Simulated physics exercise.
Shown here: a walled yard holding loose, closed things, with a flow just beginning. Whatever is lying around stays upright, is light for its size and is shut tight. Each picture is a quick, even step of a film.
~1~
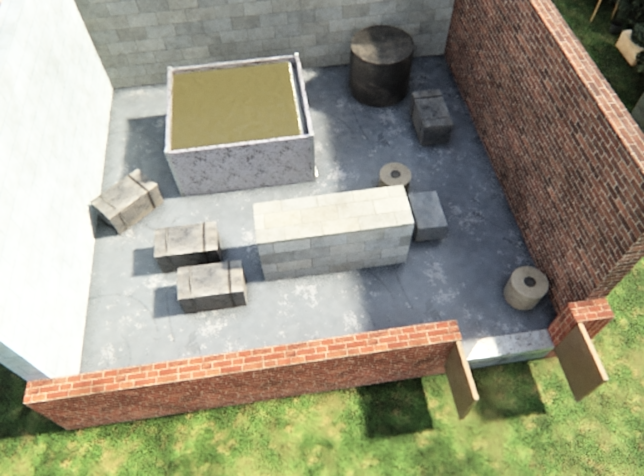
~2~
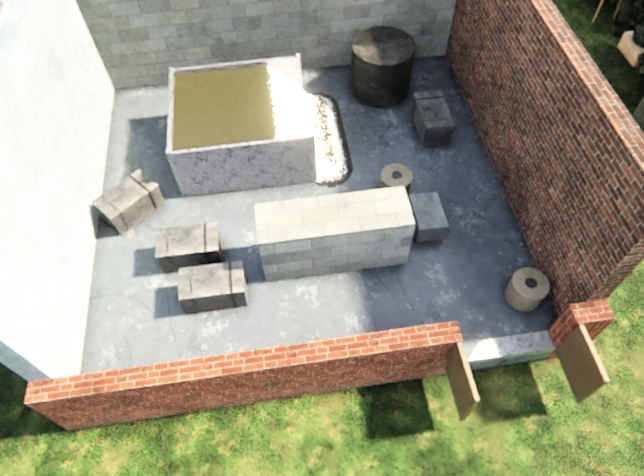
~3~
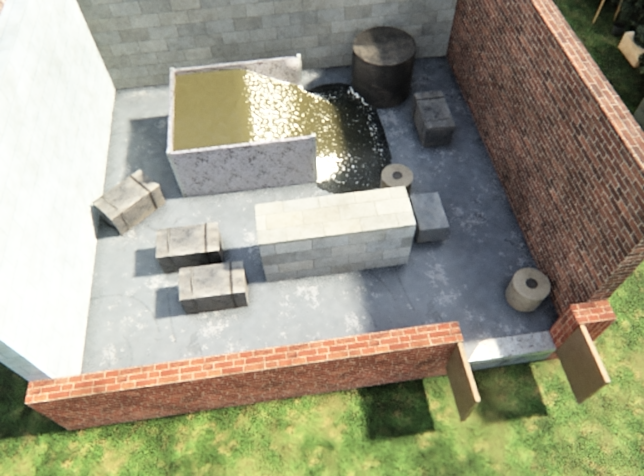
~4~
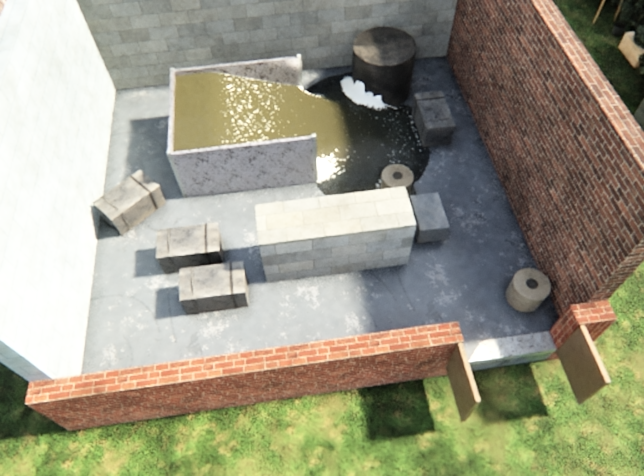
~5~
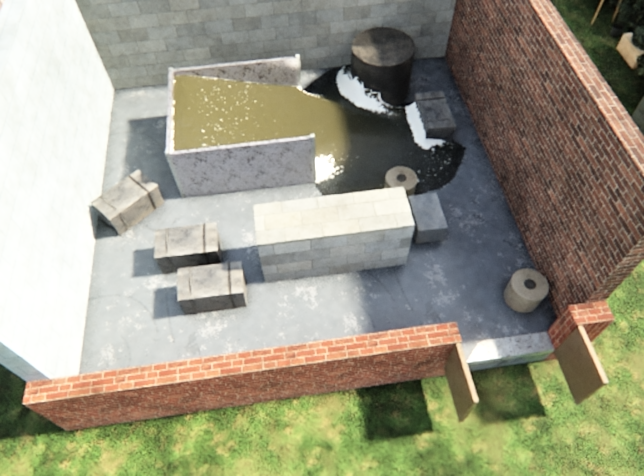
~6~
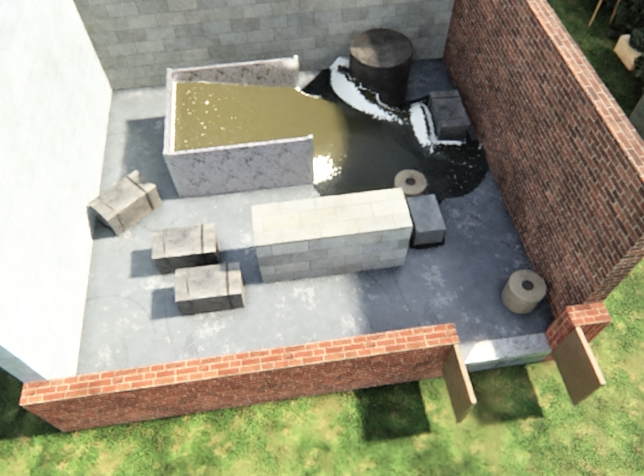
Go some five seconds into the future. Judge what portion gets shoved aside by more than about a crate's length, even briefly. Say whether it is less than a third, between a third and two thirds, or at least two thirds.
It is between a third and two thirds.
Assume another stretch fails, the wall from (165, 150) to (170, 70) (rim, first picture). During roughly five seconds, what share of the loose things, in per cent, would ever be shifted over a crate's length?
About 40 per cent.
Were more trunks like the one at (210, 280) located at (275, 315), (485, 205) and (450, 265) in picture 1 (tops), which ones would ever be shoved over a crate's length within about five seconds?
Listed in order: Hardly budges, displaced, then displaced.
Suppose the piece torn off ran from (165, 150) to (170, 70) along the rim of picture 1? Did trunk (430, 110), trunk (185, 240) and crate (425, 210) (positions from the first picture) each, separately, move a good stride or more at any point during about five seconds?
Listed in turn, never travels that far, ends up that far off, never travels that far.
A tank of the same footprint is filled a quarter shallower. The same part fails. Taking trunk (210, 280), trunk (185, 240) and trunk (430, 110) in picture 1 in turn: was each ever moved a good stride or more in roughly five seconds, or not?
Taking them as listed, the first stopped before it, the second stopped before it and the third reached the mark.
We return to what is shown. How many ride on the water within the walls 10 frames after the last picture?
It comes to 2.
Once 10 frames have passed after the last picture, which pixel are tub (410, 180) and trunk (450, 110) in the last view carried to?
Estimate: First at (529, 248), second at (456, 75), approximately.
A moment on, 2 of 7 are well off their spots; 1 afloat.
Next, 4 of 7 are well off their spots; 2 afloat.
Later, 4 of 7 are well off their spots; 1 afloat.
In the end, 4 of 7 are well off their spots, and 4 have been at some point; 1 afloat.
